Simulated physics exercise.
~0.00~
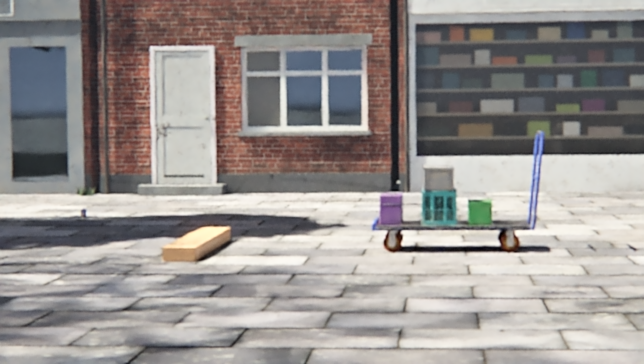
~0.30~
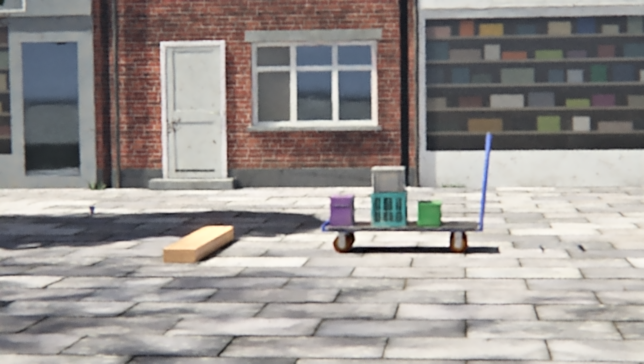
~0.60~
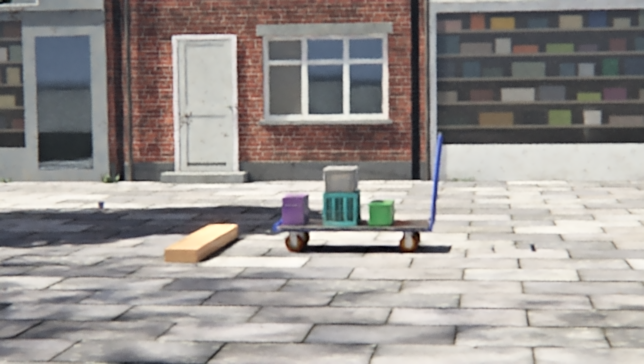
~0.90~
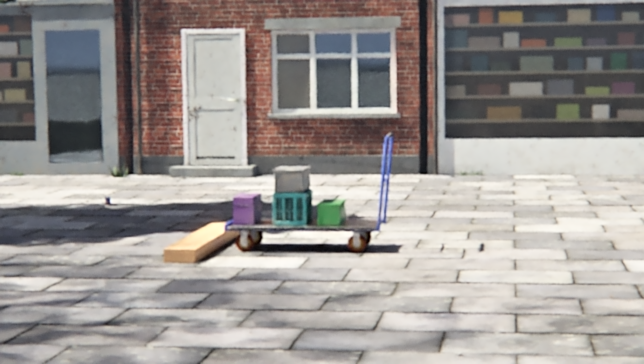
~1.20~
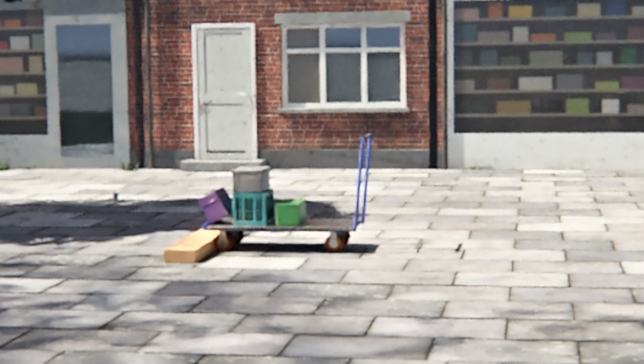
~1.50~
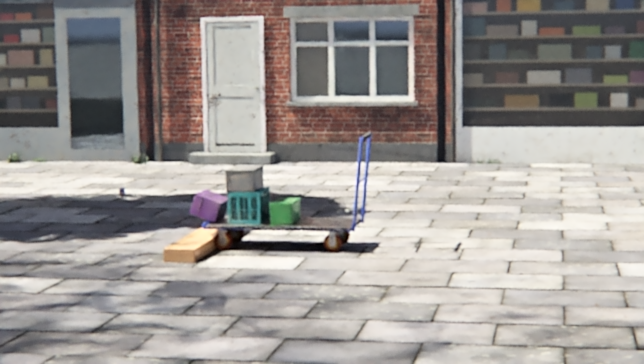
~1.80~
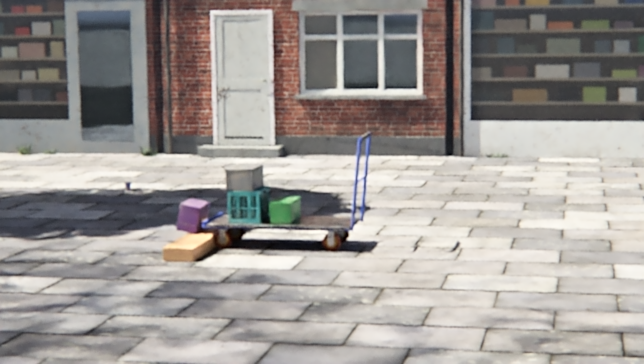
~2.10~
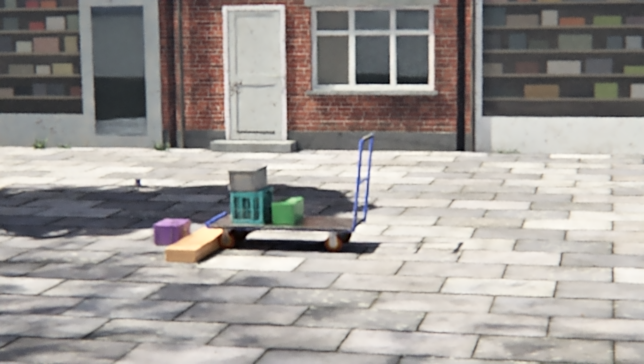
The video shows a blue-handled trolley carrying purple, teal, green and grey containers rolling left across paving until it stops against a low orange kerb. The purple box tips over the front edge and lands on the ground beyond, while the other three stay on the deck.
